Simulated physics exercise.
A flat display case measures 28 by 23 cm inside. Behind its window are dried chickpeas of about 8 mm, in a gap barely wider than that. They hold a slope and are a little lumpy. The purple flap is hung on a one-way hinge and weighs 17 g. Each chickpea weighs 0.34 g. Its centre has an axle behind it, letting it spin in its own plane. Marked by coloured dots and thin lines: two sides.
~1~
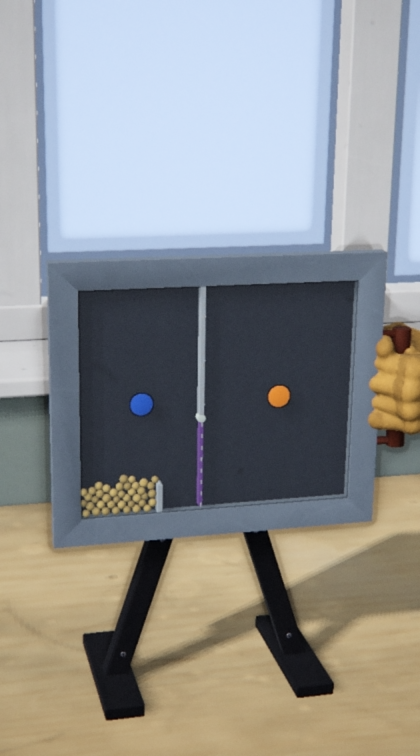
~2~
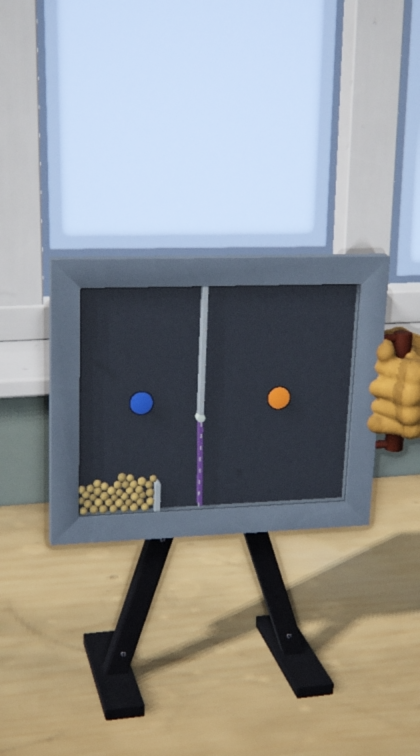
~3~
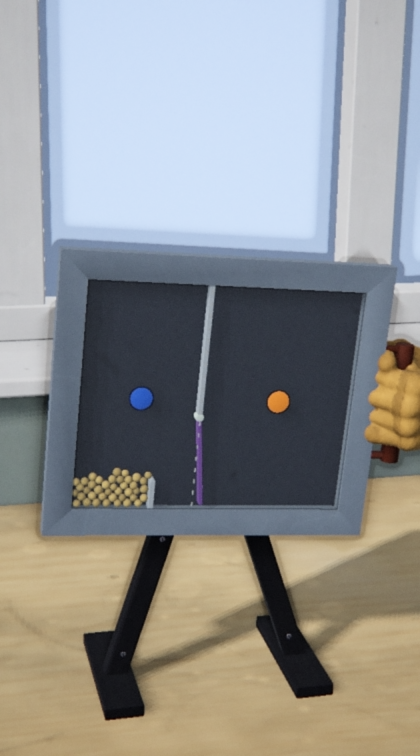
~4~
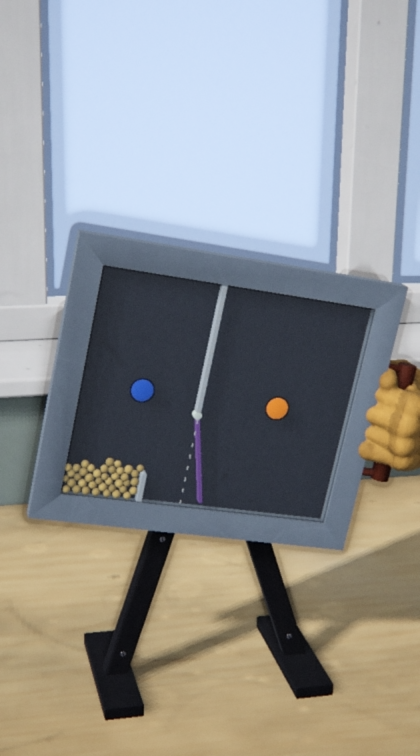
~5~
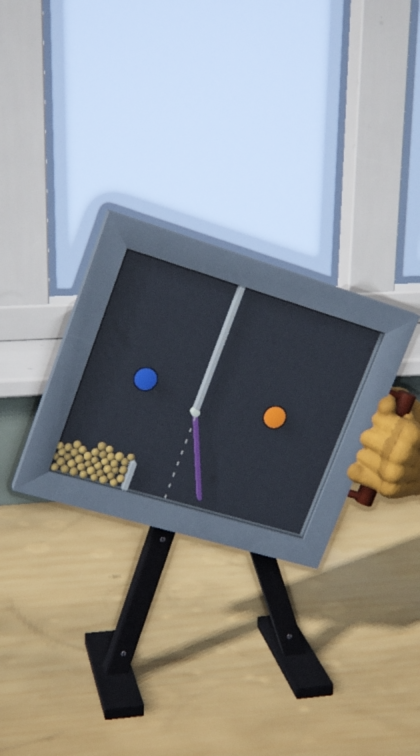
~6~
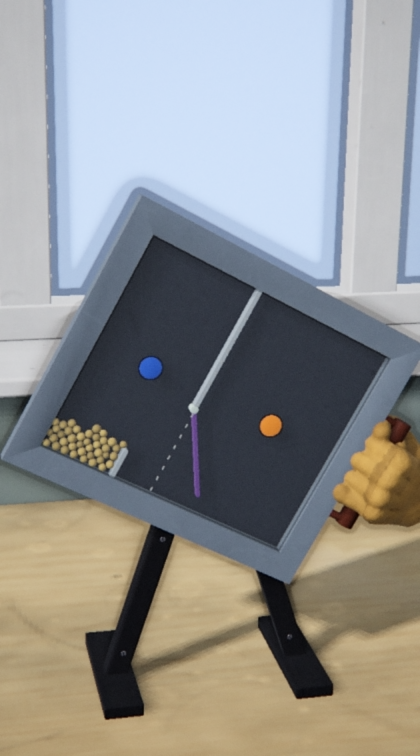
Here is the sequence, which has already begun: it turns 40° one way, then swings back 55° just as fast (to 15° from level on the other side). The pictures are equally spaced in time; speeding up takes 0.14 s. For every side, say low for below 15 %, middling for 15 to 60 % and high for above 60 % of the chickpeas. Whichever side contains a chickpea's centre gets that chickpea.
You'd find the orange in the lowest bracket and the blue in the highest bracket.
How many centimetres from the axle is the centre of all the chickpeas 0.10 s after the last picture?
The middle sits around 14 cm left of it and 1 cm below it.
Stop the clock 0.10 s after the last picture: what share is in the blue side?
100 percent.
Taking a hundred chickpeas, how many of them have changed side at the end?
Roughly 0 per cent.
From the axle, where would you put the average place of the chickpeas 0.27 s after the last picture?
I'd put it near 11 centimetres to the left and 8 centimetres below.
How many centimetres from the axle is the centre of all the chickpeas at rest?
It lies close to 7 centimetres left and 12 centimetres below.
Then, 0.10 s after the last picture, it stands 40° clockwise; the chickpeas' middle is 14 cm left of and 1 cm below the centre; blue 100 %; purple flap open 37°.
Then, 0.27 s after the last picture, it stands 11° clockwise; the chickpeas' middle is 11 cm left of and 8 cm below the centre; blue 100 %; purple flap open 5°.
Then, 0.43 s after the last picture, it stands 15° anticlockwise; the chickpeas' middle is 7 cm left of and 12 cm below the centre; blue 100 %; purple flap open 13°.
All still 0.9 s after it, it stands 15° anticlockwise; orange 0 %, blue 100 %; purple flap shut.
